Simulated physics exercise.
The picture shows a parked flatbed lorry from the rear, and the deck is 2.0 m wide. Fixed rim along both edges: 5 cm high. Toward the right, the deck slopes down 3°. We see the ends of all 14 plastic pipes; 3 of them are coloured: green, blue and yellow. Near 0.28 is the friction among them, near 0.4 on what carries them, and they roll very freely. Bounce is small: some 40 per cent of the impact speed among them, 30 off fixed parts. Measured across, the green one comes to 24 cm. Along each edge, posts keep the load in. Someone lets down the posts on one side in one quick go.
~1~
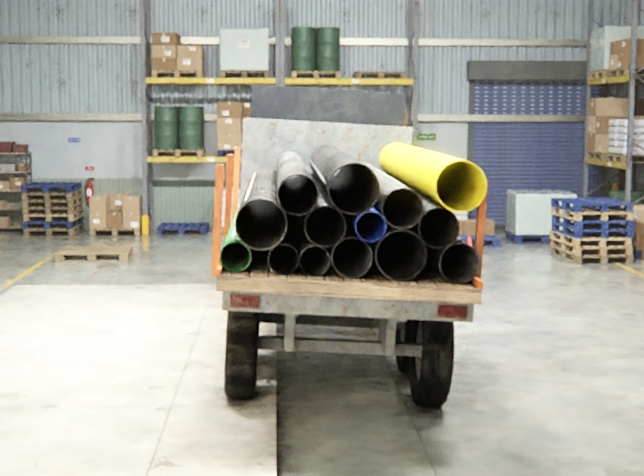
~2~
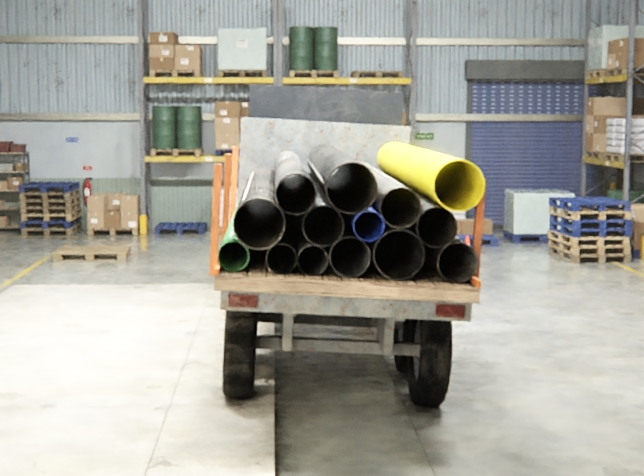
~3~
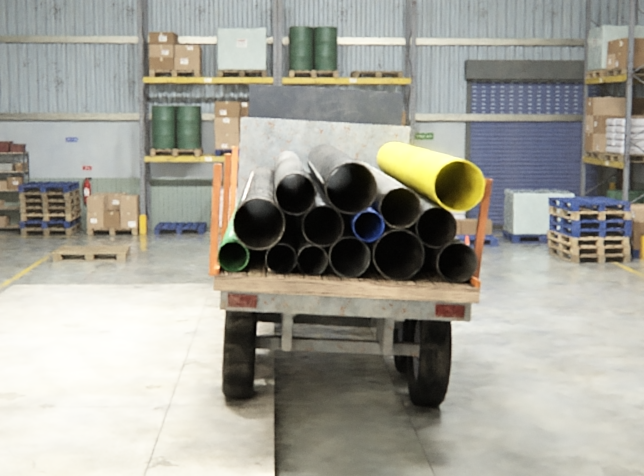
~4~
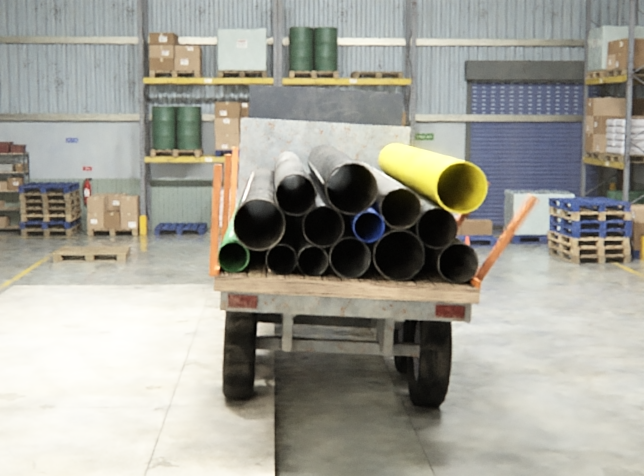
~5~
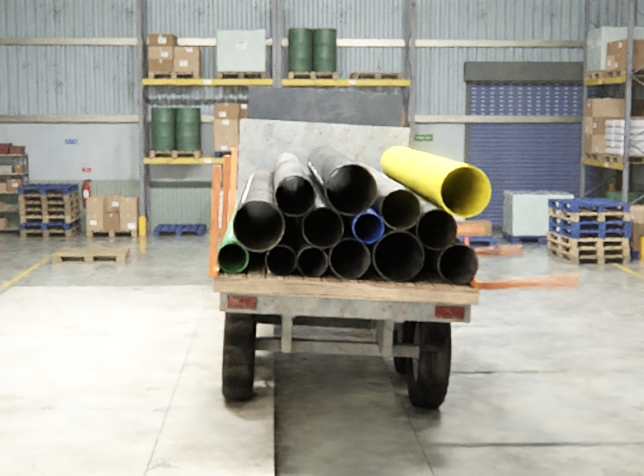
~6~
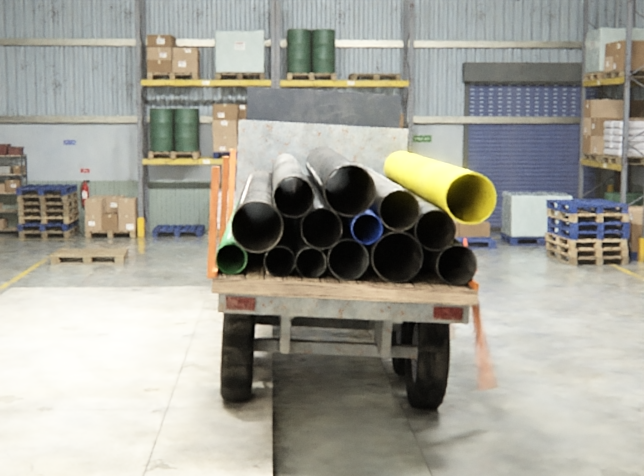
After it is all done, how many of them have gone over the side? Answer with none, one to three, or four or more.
The count is one to three.
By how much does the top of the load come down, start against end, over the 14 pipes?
Drop: Approx. 0 centimetres.
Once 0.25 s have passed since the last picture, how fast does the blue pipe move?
Estimated speed near 0.0 m/s.
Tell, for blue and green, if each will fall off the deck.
Blue is kept back, green is kept back.
Then, 0.2 s past the sixth picture, green is on the deck, 15 cm from the left edge; blue is up on others, 85 cm from the right edge; yellow is dropping off the right side; 1 gone from the deck.
Then, 0.4 s past the sixth picture, yellow is dropping off the right side; as before, green, blue; 1 gone from the deck.
Then, 0.4 s past the sixth picture, yellow is dropping off the right side; as before, green, blue; 1 gone from the deck.
Then, 0.6 s past the sixth picture, yellow is dropping off the right side; as before, green, blue; 1 gone from the deck.
Finally (3.9 s after the last picture), green is on the deck, 15 cm from the left edge; blue is up on others, 85 cm from the right edge; yellow is on the ground to the right; 1 gone from the deck.
